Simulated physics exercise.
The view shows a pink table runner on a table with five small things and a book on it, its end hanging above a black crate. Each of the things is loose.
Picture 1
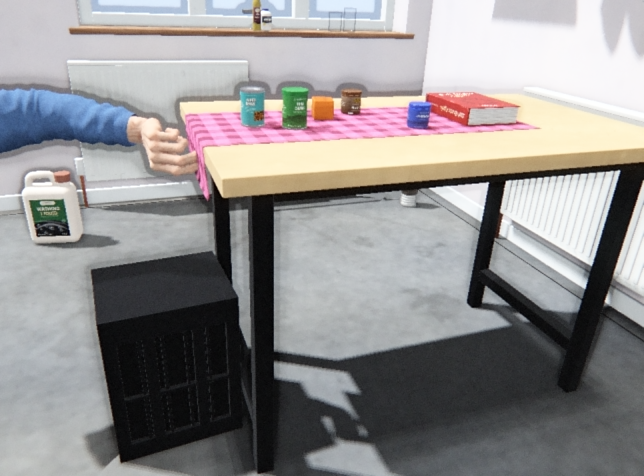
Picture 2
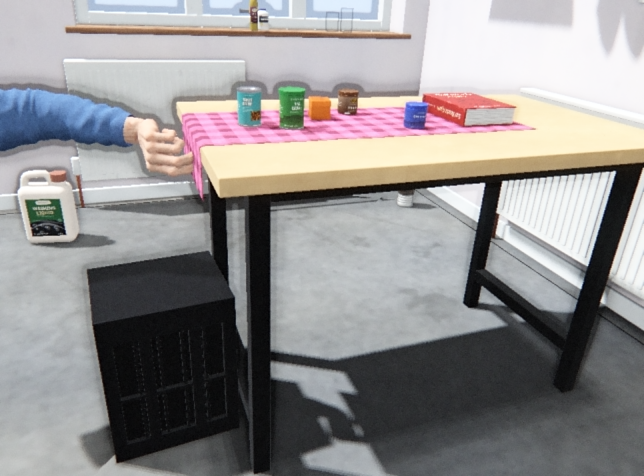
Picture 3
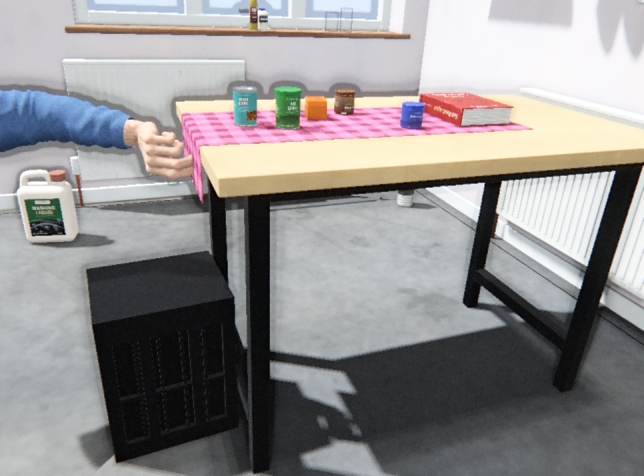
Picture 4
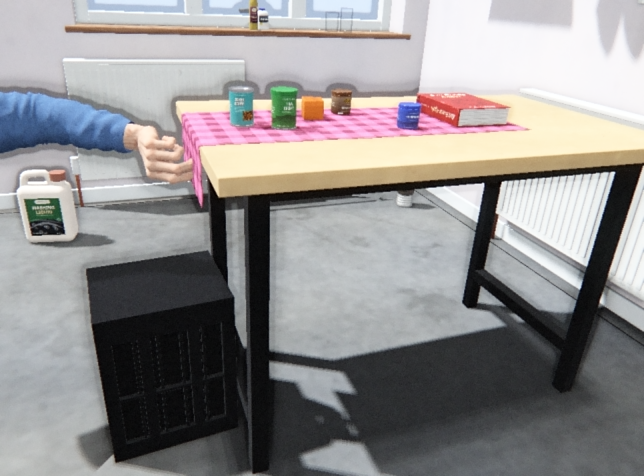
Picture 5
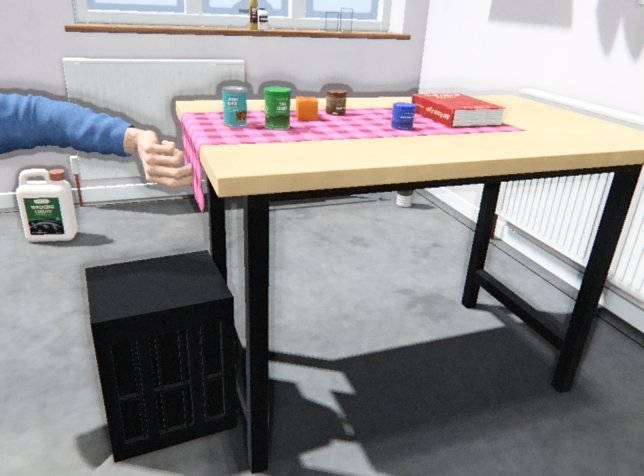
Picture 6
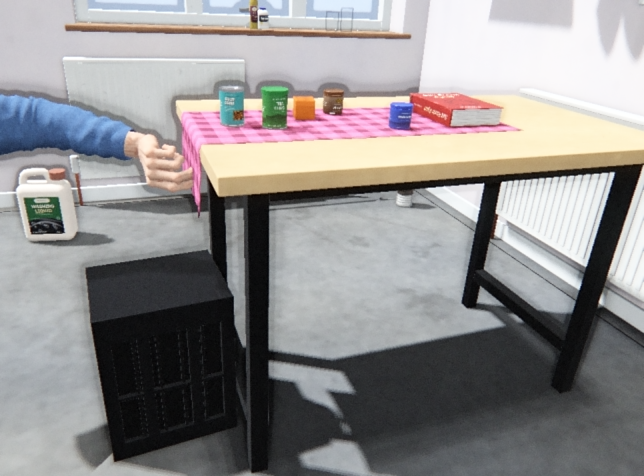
The clip shows a blue-sleeved arm with its hand beside the hanging end of a pink checked runner, above a black crate, as the runner slides slightly left across the table, carrying five small containers and blocks and a red book.
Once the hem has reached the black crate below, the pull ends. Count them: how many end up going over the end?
The count is two.
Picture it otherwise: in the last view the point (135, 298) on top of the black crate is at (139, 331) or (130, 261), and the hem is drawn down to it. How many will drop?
That would make 3 and 1.
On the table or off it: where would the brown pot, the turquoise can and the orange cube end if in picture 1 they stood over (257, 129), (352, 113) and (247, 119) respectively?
Brown pot: Goes. Turquoise can: Stays. Orange cube: Goes.
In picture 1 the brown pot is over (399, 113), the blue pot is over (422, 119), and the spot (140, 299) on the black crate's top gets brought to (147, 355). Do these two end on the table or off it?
The brown pot ends up still on top and the blue pot ends up still on top.
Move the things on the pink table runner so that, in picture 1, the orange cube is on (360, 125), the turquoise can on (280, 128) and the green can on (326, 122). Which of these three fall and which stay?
You'd see the orange cube hang on, the turquoise can go down and the green can hang on.
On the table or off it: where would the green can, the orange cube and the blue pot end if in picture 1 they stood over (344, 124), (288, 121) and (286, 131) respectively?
Well, the green can is safe, the orange cube is dislodged, and the blue pot is dislodged.
A little later, hem near (194, 254); turquoise can gone.
Next, hem on the crate; turquoise can and green can gone.
When it is over, hem on the crate; turquoise can and green can gone. It carries off two.
